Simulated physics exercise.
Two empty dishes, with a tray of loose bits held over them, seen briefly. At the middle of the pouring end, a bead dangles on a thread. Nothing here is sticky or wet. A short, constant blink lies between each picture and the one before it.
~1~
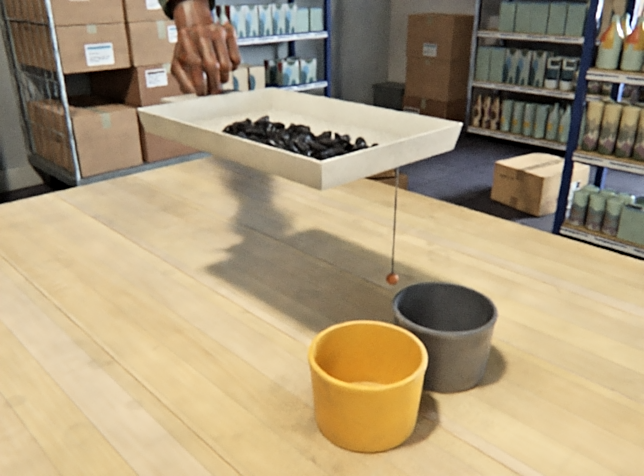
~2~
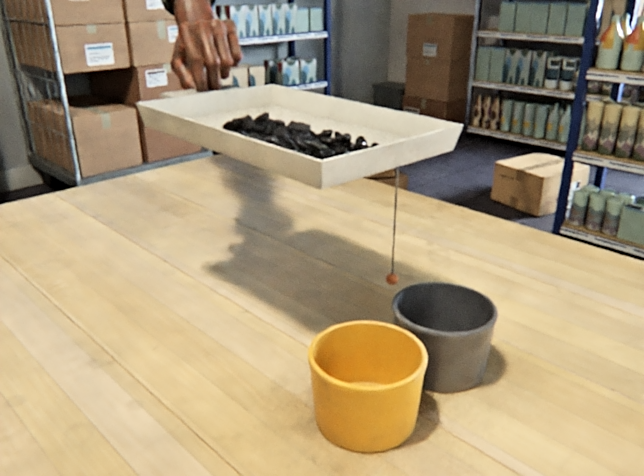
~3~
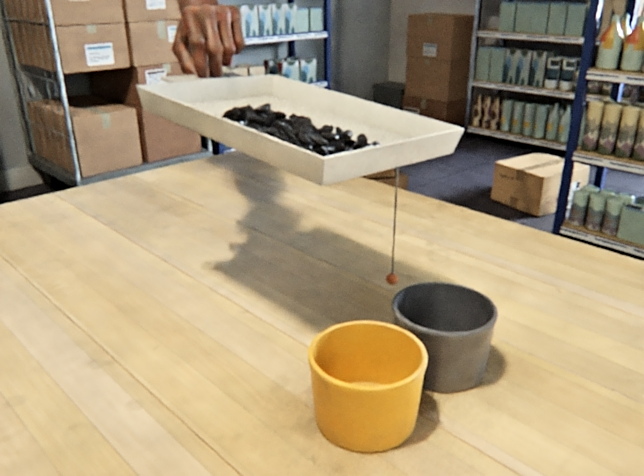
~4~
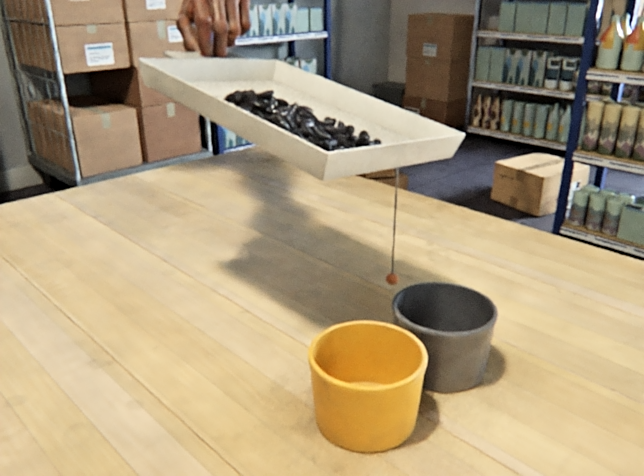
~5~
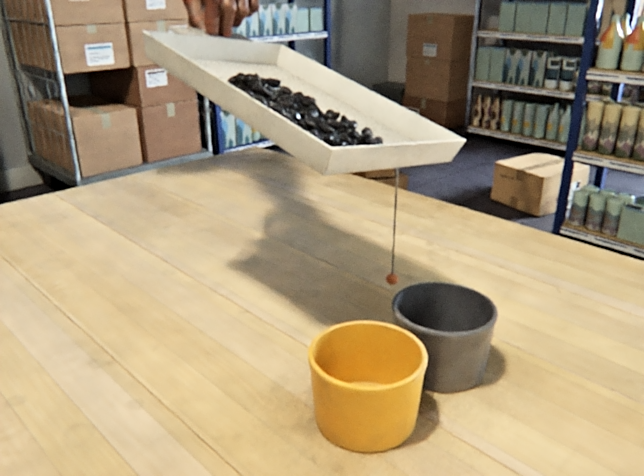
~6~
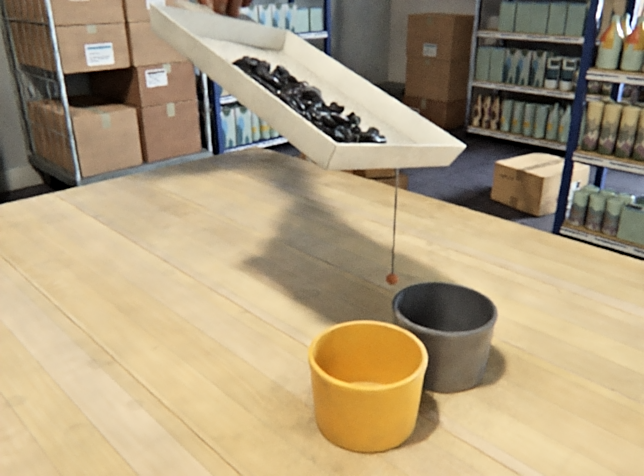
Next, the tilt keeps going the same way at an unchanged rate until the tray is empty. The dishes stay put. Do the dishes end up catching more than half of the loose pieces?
No.
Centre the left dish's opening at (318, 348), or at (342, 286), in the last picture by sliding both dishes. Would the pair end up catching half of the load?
For the earlier try a smaller portion is kept, for the later one a smaller portion.
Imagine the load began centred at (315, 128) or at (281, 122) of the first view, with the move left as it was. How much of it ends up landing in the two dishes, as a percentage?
Near 30 per cent and near 20 per cent.
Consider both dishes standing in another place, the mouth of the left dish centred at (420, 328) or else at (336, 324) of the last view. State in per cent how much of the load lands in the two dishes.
Close to 40 in a hundred first, close to 30 in a hundred second.
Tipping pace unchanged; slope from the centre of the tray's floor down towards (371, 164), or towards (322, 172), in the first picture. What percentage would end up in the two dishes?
Lab note: Case 1 near 70 %, case 2 near 70 %.
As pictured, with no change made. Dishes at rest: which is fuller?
Fuller side: Right of the pair.
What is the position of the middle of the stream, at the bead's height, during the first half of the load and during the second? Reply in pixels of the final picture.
Near (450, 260) to start, and near (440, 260) afterwards.
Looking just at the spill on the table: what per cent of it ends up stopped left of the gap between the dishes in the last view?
Estimate: About 20 percent.
Shortly afterwards, tray tipped steeply; all but a few on the tray; a little in the air.
Next, tray tipped past a quarter turn; near two thirds on the tray; a little in the right dish; near a quarter outside both; a little in the air.
Some moments later, tray tipped past a quarter turn; near a third in the right dish; near two thirds outside both.
In the end, tray tipped past a quarter turn; none at all in the left dish; near a third in the right dish; near two thirds outside both.
